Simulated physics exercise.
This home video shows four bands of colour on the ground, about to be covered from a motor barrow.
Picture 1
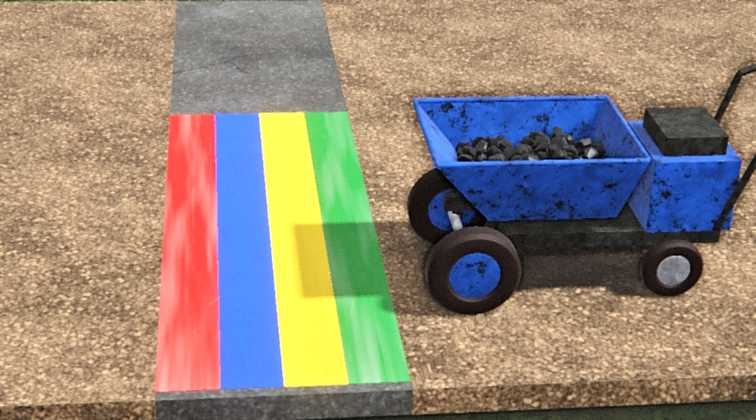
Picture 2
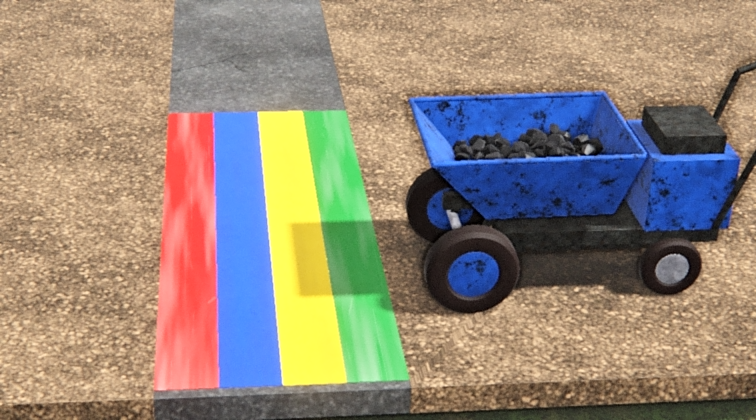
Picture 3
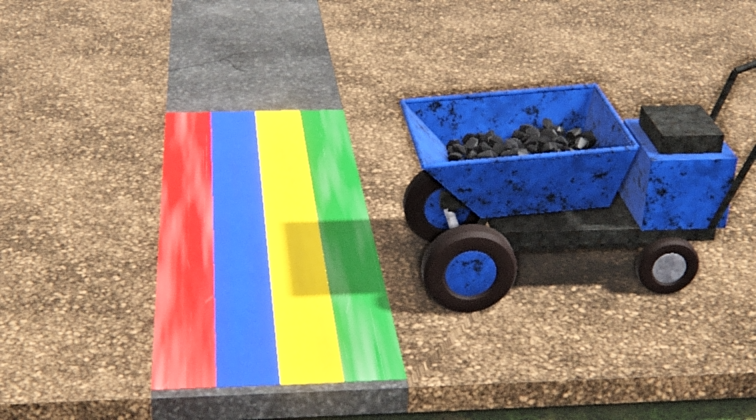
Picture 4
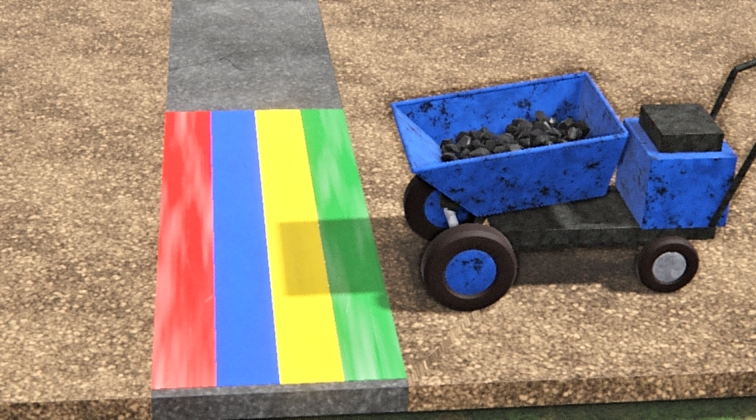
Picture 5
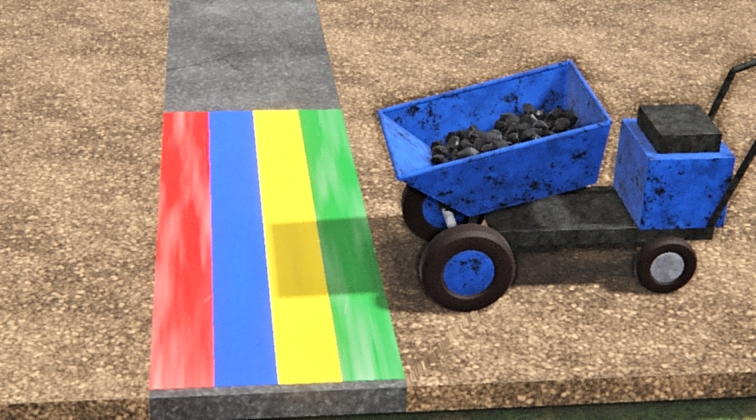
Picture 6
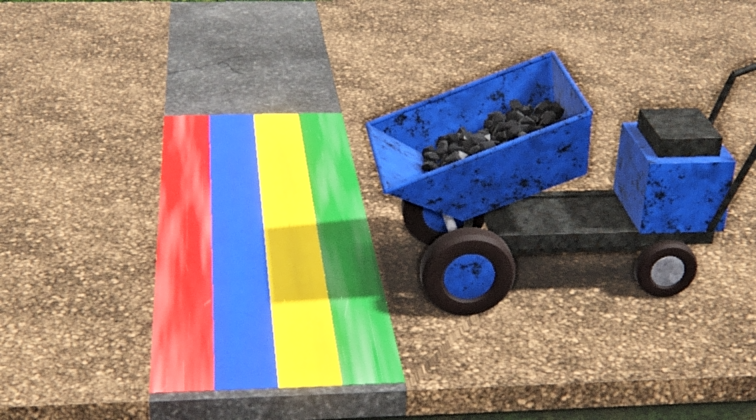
On gravelly ground beside red, blue, yellow and green stripes, a blue motor barrow's skip of dark lumps tilting leftward.
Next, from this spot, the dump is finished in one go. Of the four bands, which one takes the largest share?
Yellow.
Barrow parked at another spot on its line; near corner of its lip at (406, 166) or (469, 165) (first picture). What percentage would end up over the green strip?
Roughly 0 per cent, then roughly 30 per cent.
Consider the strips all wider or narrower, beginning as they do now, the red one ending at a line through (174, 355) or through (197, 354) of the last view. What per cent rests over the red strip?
I get 10 % for the first one and 10 % for the second.
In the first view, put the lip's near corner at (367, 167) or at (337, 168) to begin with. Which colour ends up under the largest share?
Case one gives that blue strip, case two gives the red strip.
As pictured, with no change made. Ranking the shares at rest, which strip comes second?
The blue one.
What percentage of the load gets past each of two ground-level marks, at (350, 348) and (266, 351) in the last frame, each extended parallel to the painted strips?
Estimate: 70 % and 20 %, respectively.
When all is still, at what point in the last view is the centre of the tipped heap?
(282, 276).
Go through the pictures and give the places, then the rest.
Lip of the skip near (437, 166), level; top of the load near (548, 165), lumps of coal; green strip near (372, 342); yellow strip near (311, 345); blue strip near (250, 347); red strip near (188, 349), in the first frame.
Lip of the skip near (433, 165), tipped barely; top of the load near (545, 162), in the second frame.
Lip of the skip near (424, 167), tipped barely; top of the load near (550, 150), in the third frame.
Lip of the skip near (414, 171), tipped a little; top of the load near (546, 143), in the fourth frame.
Lip of the skip near (399, 178), tipped clearly; top of the load near (549, 137), in the fifth frame.
Lip of the skip near (386, 192), tipped clearly; top of the load near (536, 132); green strip near (366, 343); yellow strip near (305, 345); blue strip near (244, 348); red strip near (183, 350), in the sixth frame.
Shortly afterwards, skip tipped steeply; the whole lot in the skip.
Next, skip tipped right over; near two thirds in the skip; only a few over the green strip; near a quarter over the yellow strip; only a few over the blue strip.
Some moments later, skip tipped right over; near a quarter in the skip; only a few over the green strip; near half over the yellow strip; near a quarter over the blue strip; a little over the red strip; only a few off the paint.
In the end, skip tipped right over; near a quarter in the skip; only a few over the green strip; near half over the yellow strip; near a quarter over the blue strip; a little over the red strip; only a few off the paint.
